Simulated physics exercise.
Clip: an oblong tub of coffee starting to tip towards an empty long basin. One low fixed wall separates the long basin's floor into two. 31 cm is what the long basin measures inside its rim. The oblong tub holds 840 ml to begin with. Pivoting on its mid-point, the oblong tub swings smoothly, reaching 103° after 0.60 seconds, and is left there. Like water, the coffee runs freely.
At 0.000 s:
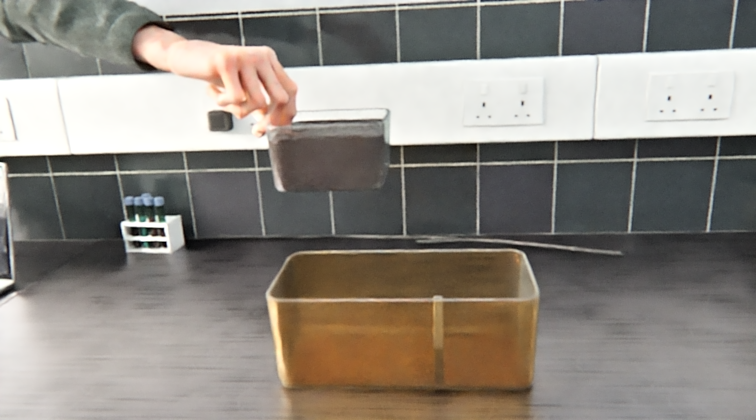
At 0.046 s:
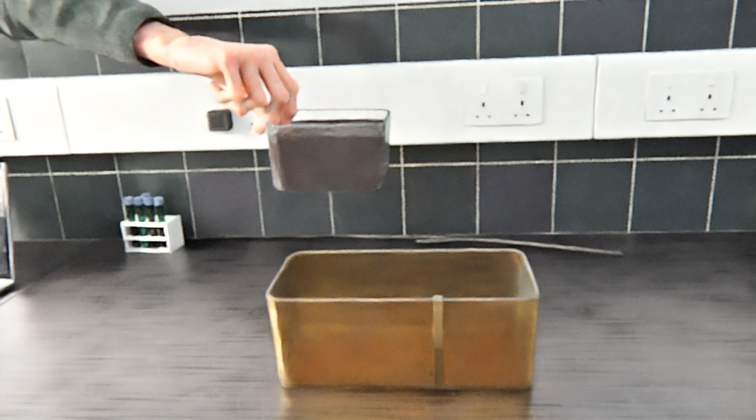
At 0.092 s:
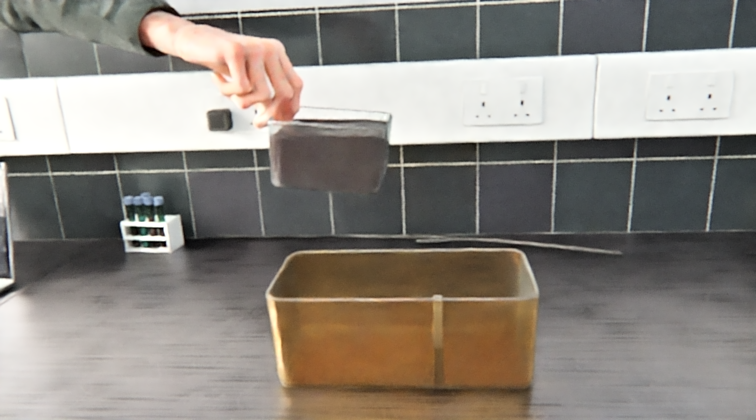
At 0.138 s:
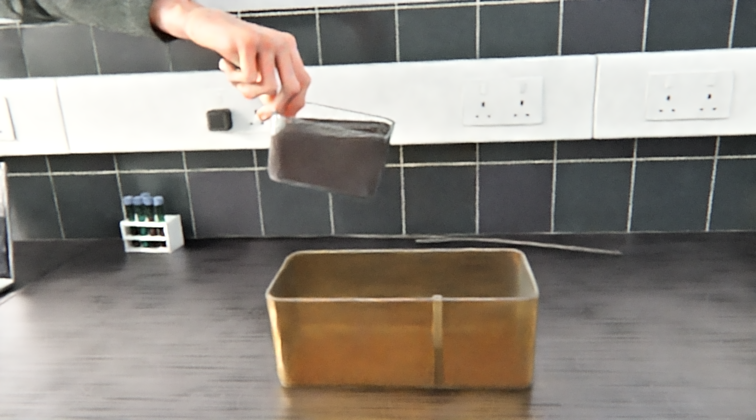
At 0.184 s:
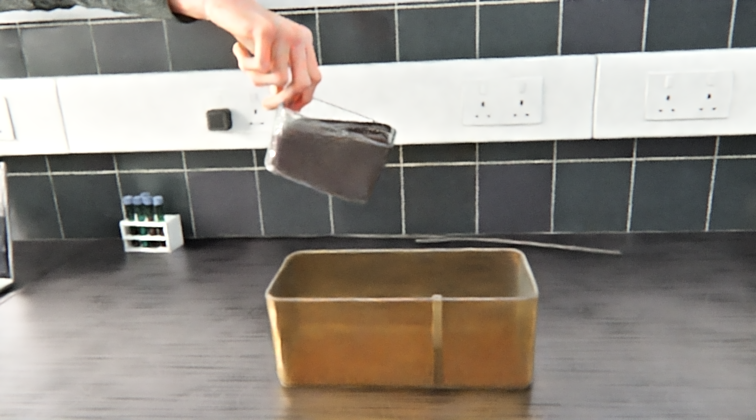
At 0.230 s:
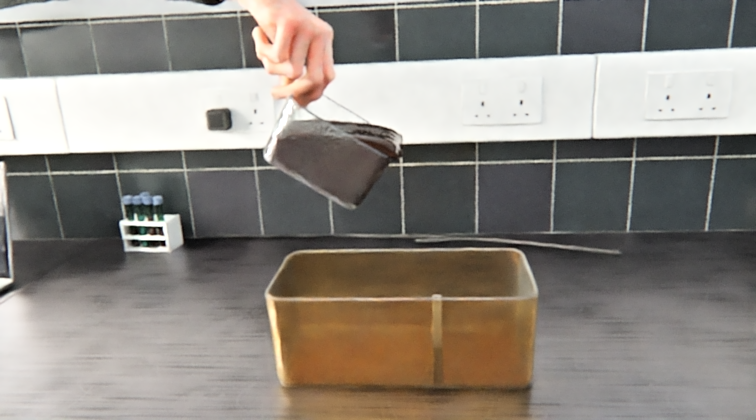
On a dark kitchen worktop, a hand tilts a small dark tub rightward above a long basin.
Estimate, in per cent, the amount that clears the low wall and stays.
Roughly 54 percent.
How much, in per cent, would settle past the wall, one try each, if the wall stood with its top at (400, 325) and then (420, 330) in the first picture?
The first gives near 85 per cent and the second near 65 per cent.
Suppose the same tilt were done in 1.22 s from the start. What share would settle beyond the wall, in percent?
That would be about 70 in a hundred, I'd say.
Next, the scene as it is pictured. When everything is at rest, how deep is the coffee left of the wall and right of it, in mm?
Left part about 12 mm deep, right part about 32 mm deep.
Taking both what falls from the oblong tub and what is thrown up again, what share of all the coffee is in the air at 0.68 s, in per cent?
Around 10 percent of the liquid.
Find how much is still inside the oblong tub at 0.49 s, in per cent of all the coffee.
About 24 per cent.
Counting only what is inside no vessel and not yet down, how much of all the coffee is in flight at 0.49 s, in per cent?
Around 50 in a hundred.
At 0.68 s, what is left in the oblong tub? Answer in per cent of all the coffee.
About 5 percent.
Then, 0.49 s in, the tilt is 95° and 24 per cent is still to pour, 1 is left of the wall and 25 right of it.
Then, 0.68 s in, the tilt is 103° and 5 per cent is still to pour, 22 is left of the wall and 60 right of it.
Then, 0.88 s in, the tilt is 103° and 0 per cent is still to pour, 36 is left of the wall and 55 right of it.
Then, 1.10 s in, the tilt is 103° and 0 per cent is still to pour, 40 is left of the wall and 54 right of it.
Finally, 40 per cent lies left of the wall, 54 right of it and 6 outside.
